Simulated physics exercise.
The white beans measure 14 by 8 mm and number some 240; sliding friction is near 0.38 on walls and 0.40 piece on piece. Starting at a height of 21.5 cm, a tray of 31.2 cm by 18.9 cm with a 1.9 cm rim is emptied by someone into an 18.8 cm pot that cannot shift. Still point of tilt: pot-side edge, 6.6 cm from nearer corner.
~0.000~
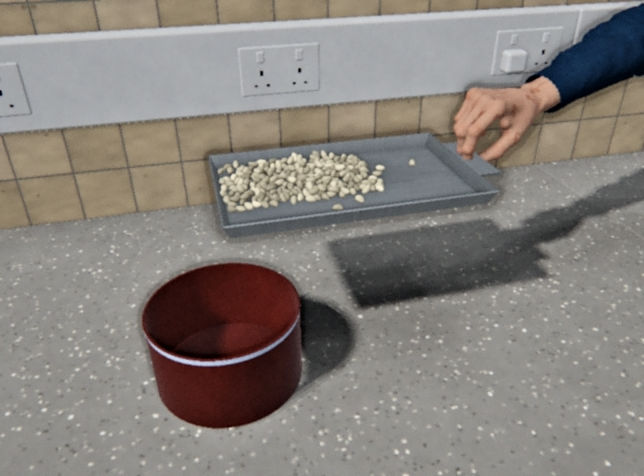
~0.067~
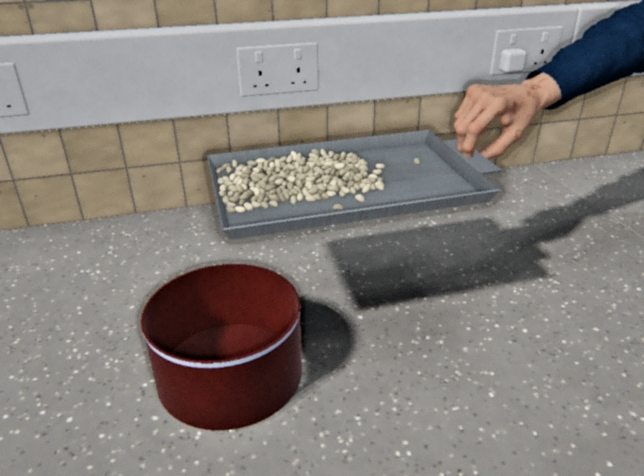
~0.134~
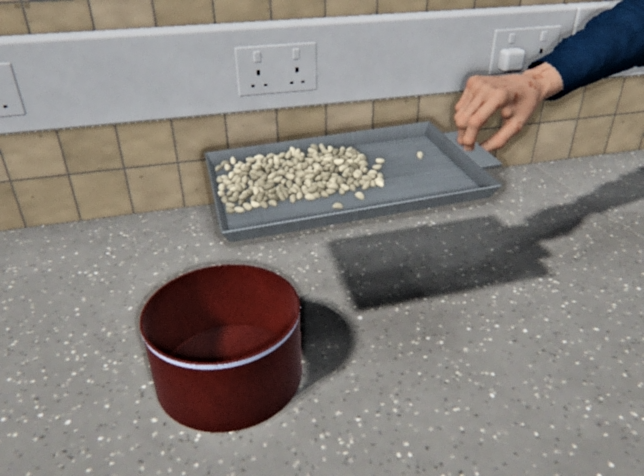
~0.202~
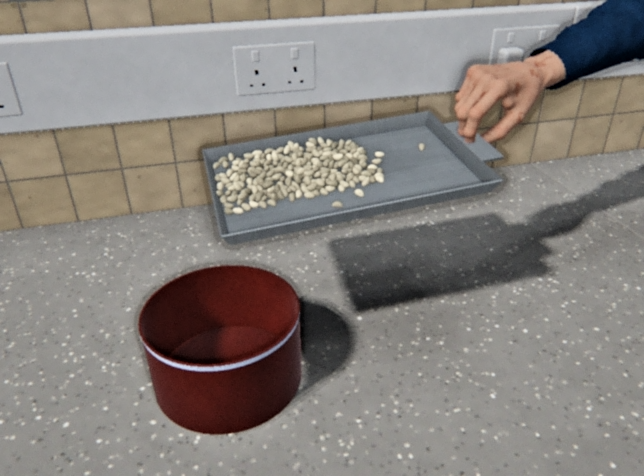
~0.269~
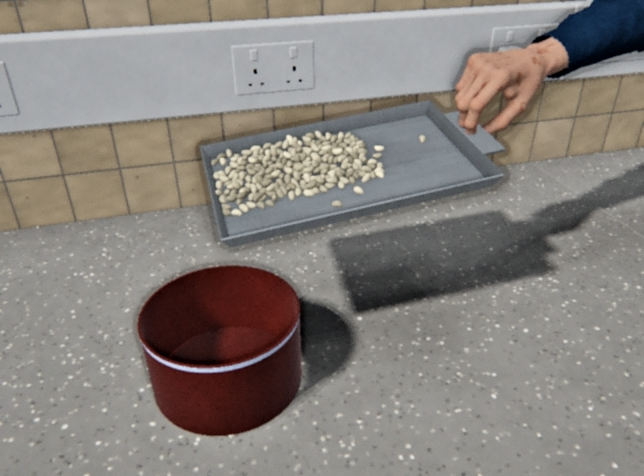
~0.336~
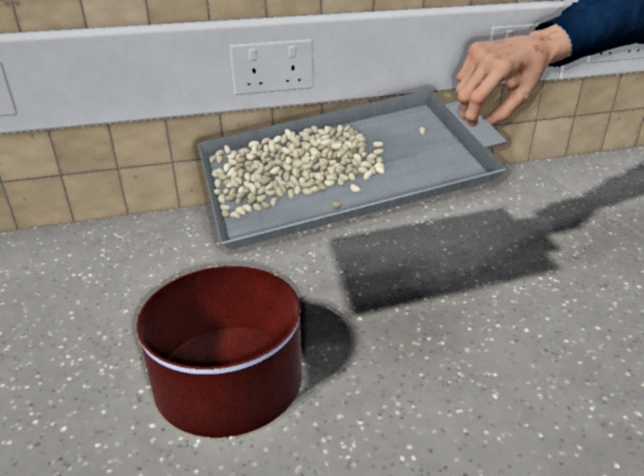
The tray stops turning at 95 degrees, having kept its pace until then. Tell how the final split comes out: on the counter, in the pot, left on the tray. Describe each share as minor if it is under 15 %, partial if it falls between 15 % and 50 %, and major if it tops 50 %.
Counter - minor; pot - major; tray - minor.
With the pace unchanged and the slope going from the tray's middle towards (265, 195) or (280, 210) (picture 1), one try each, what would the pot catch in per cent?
Approximately 45 percent, then 100 percent.
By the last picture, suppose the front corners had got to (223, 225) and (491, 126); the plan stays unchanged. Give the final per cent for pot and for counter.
Pot 35; counter 65.
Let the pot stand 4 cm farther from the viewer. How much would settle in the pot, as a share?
Then roughly 75 percent would land in it.
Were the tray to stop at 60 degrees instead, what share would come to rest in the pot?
Then about 70 per cent.
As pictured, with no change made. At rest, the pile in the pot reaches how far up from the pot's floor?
Roughly 2.5 centimetres.
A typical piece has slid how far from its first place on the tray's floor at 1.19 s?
Displacement on the tray: About 8 cm.
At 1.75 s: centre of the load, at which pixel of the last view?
At that time the load is centred around (242, 343).
After 1.19 s, tilt 51 degrees; the tray holds 95 %, the pot 0 %.
Then, at 1.75 s, tilt 76 degrees; the tray holds 25 %, the pot 55 %.
After 2.38 s, tilt 95 degrees; the tray holds 0 %, the pot 95 %.
By 2.7 s all is still; counter 5 %, pot 95 %, tray 0 %.
